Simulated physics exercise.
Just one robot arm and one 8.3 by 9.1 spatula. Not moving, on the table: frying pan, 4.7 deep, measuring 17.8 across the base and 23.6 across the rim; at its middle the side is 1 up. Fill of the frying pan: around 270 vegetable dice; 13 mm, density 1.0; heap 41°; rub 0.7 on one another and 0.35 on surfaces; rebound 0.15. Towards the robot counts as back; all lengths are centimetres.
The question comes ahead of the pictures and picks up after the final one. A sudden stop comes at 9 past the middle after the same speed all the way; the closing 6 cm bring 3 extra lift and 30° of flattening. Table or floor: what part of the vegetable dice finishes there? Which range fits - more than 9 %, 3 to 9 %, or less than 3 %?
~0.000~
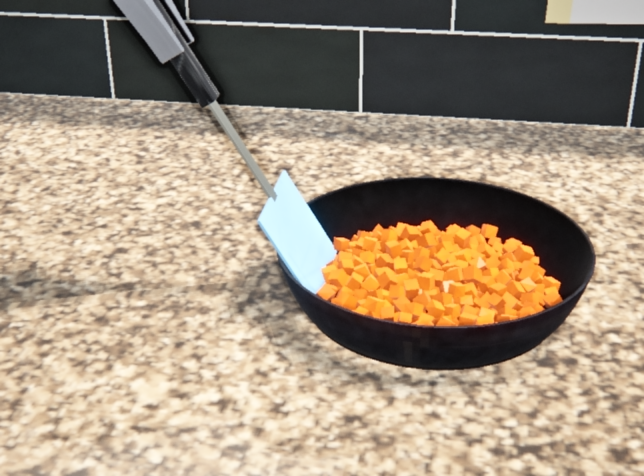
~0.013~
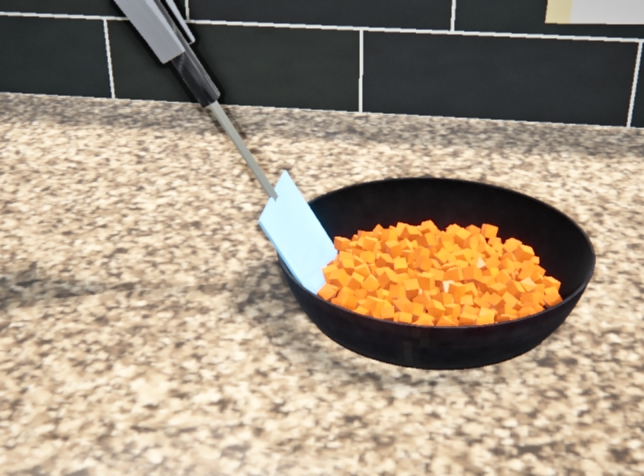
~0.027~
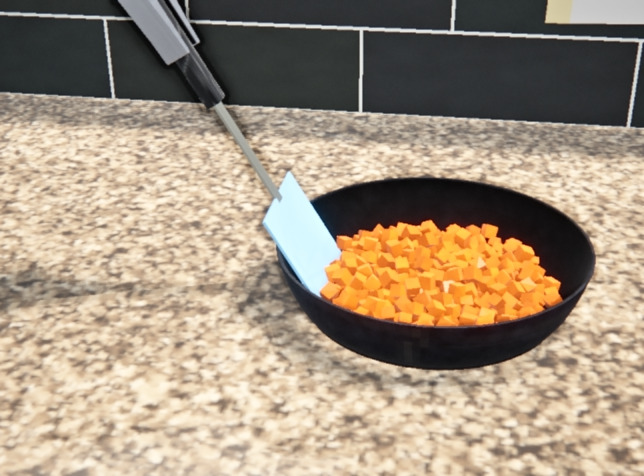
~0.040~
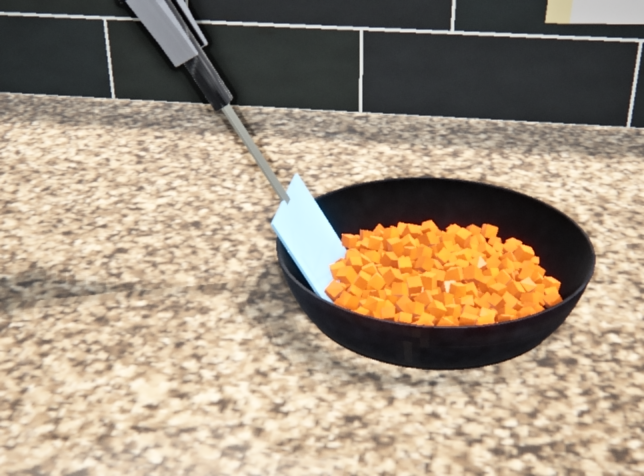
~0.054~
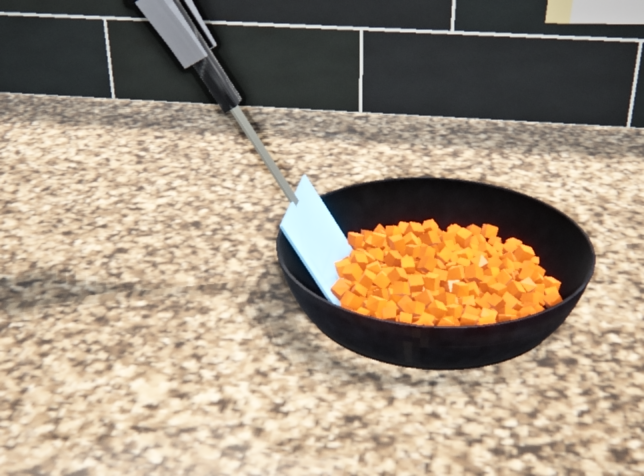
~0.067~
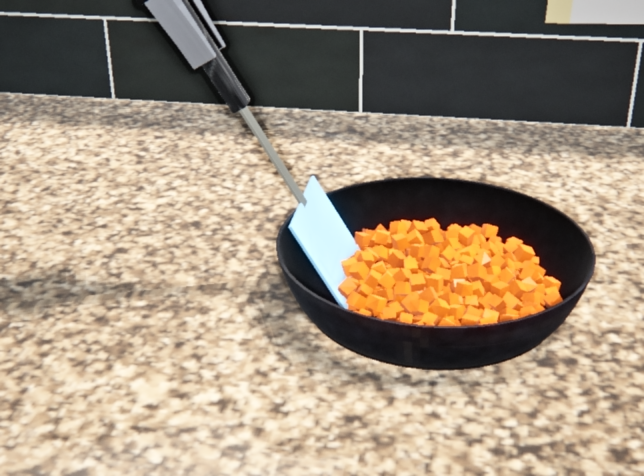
The range that fits is more than 9 %.
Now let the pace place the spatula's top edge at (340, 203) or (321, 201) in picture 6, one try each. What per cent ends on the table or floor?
Roughly 40 per cent, then roughly 30 per cent.
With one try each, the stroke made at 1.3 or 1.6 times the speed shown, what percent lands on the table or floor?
I'd expect close to 30 and then close to 35 percent.
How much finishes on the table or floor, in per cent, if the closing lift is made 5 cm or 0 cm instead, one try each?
You'd get some 20 per cent with the first setting and some 10 per cent with the second.
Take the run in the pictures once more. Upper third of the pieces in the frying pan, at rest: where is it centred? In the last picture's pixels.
At about (553, 263).
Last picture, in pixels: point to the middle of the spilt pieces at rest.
Pixel estimate: About (632, 312).
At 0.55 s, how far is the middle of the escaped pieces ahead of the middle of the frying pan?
Some 16 centimetres ahead.
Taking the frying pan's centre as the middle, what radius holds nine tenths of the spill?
It comes out at close to 20 centimetres.
After 0.18 s, sloping 59°, highest piece 5 above the table; 274 in the frying pan.
After 0.29 s, sloping 48°, highest piece 7 above the table; 274 in the frying pan.
After 0.55 s, sloping 29°, highest piece 7 above the table; 227 in the frying pan, 46 on the table or floor, 1 on the blade or in flight.
After 1.60 s, sloping 29°, highest piece 7 above the table; 223 in the frying pan, 51 on the table or floor.
In the end, 223 in the frying pan, 51 on the table or floor. That is 19 % on the table or floor.
